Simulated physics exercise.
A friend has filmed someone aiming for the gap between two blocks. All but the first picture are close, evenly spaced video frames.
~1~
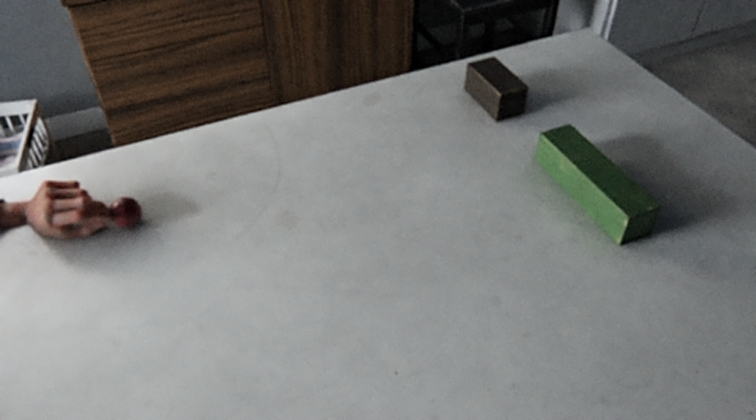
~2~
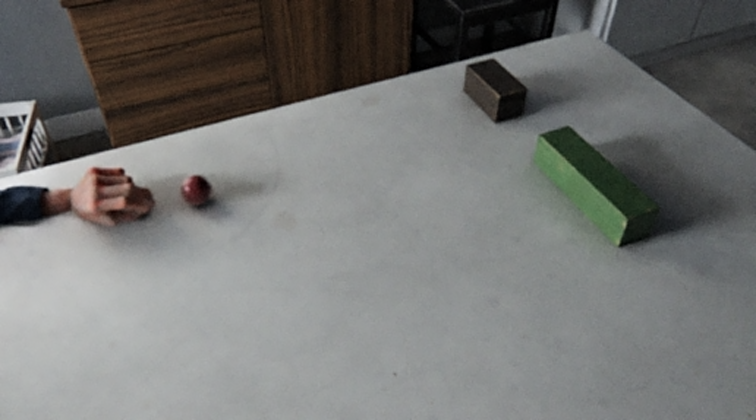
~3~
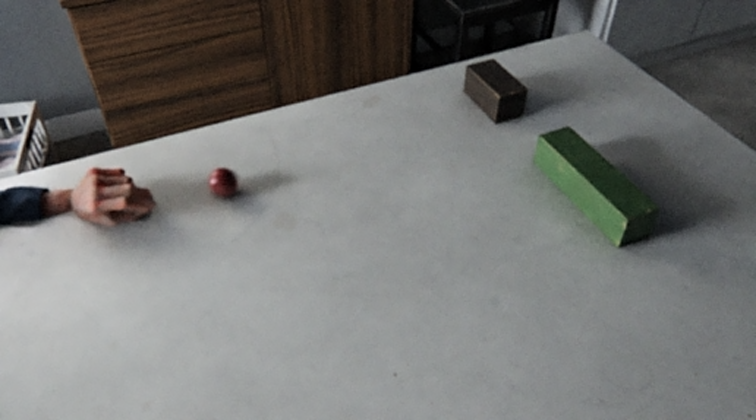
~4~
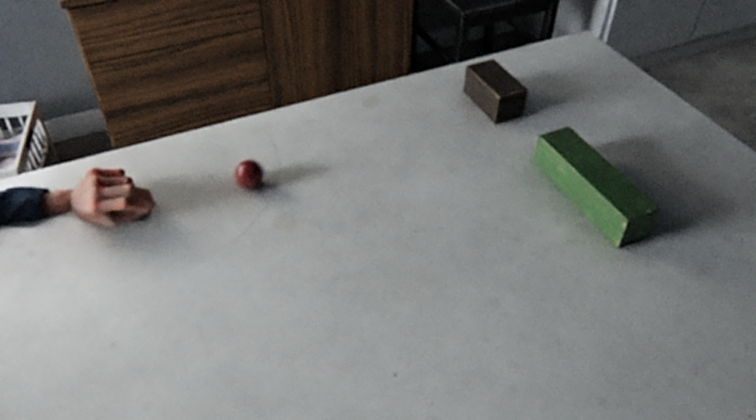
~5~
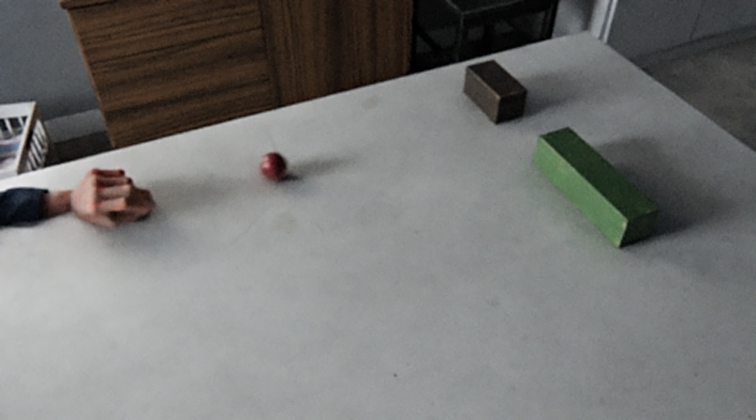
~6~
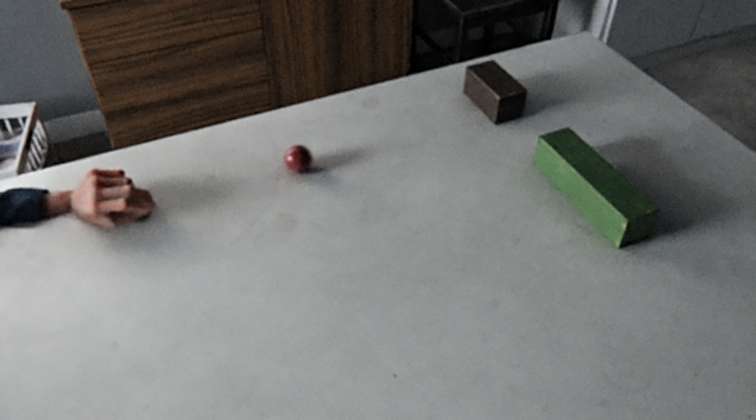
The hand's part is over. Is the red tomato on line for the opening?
The red tomato bounces off.
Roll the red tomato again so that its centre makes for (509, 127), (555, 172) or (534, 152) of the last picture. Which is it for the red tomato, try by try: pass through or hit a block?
The red tomato gets past; does not get past; does not get past.
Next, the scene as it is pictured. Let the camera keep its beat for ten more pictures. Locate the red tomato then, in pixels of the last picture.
At about (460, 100).
Then, 0.26 s past the last view, red tomato heading on near (440, 114).
Then, 0.74 s past the last view, red tomato coming back near (435, 107).
Then, 1.22 s past the last view, red tomato coming back near (405, 109).
Finally, the red tomato hits a block.
